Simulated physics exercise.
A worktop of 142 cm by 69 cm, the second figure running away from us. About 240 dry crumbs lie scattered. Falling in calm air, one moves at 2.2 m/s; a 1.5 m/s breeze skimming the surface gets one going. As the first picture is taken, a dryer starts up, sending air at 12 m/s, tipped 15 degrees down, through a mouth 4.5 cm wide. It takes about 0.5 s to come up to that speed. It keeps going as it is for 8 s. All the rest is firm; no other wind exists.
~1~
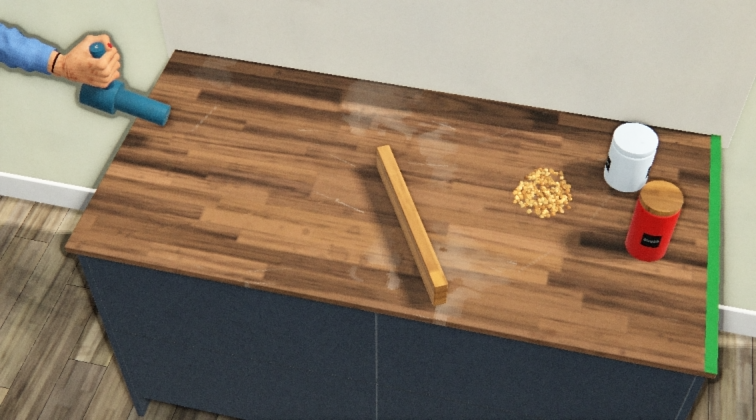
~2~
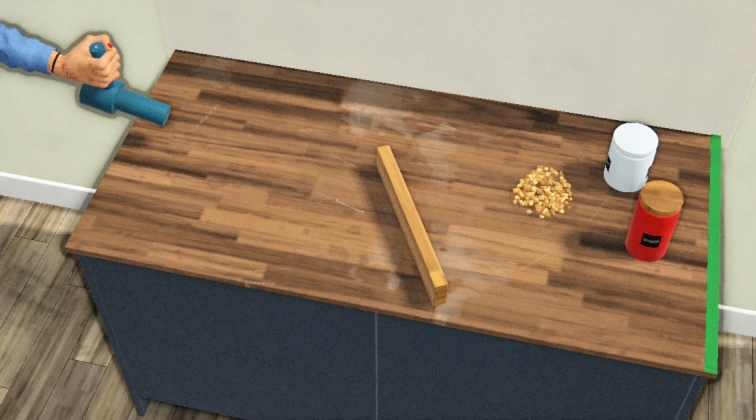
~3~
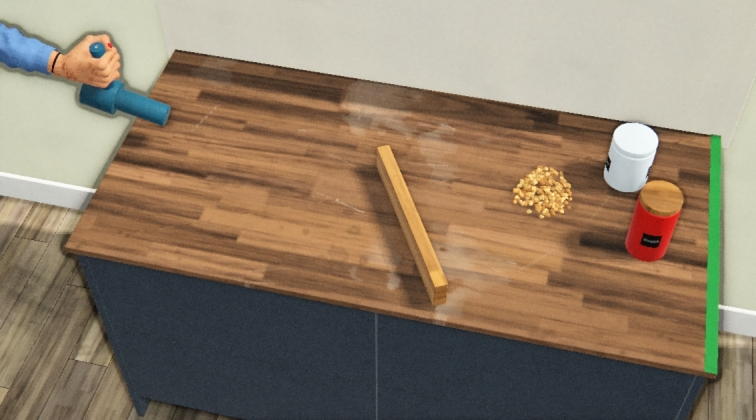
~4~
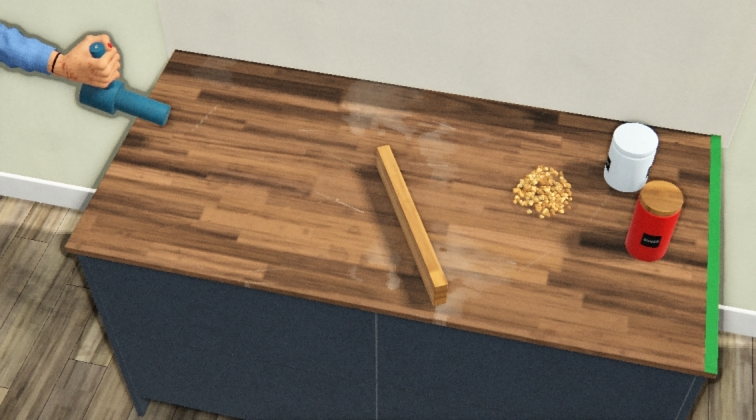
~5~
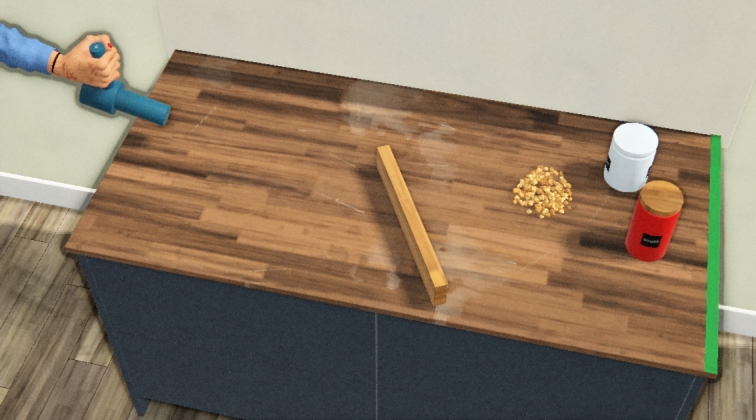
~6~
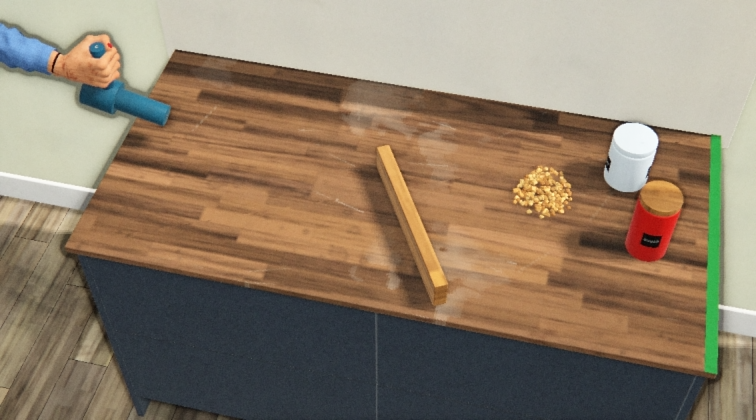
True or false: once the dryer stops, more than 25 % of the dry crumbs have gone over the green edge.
False.
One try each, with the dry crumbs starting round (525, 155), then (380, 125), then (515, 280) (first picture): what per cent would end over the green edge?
Going through the three spots in order, you'd get 4 percent, 90 percent and 0 percent.
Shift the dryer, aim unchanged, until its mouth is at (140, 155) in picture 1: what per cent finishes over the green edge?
In that case some 0 per cent.
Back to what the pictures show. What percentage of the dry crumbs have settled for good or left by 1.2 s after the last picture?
It comes to some 100 per cent.
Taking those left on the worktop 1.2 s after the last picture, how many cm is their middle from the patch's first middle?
Roughly 0 centimetres.
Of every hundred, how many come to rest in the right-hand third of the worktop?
I'd estimate around 100 per cent.
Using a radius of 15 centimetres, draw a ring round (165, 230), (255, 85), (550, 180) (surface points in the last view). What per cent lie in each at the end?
First spot near 0 %, second near 0 %, third near 100 %.
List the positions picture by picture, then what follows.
The middle of the dry crumbs is near (540, 193), none has stirred yet and the mouth of the dryer is at (167, 116), in the first picture.
The middle of the dry crumbs is near (540, 192), none has stirred yet and the green edge is centred on (720, 244), in the second picture.
The middle of the dry crumbs is near (540, 192), none has stirred yet, the top of a jar is at (636, 138) and the top of a jar is at (662, 196), in the third picture.
The middle of the dry crumbs is near (540, 192) and none has stirred yet, in the fourth picture.
The middle of the dry crumbs is near (540, 192) and none has stirred yet, in the fifth picture.
The middle of the dry crumbs is near (540, 192) and none has stirred yet, in the sixth picture.
Then, 1.2 s after the last picture, 1 % are on the move or not yet settled, 0 % are over the green edge; the middle of those still in play is near (540, 192).
Then, 2.1 s after the last picture, 1 % are on the move or not yet settled, 0 % are over the green edge; the middle of those still in play is near (540, 192).
Then, 4.0 s after the last picture, 1 % are on the move or not yet settled, 0 % are over the green edge; the middle of those still in play is near (540, 192).
Then, 7.6 s after the last picture, at the end, 0 % are over the green edge; the middle of those still in play is near (540, 192).
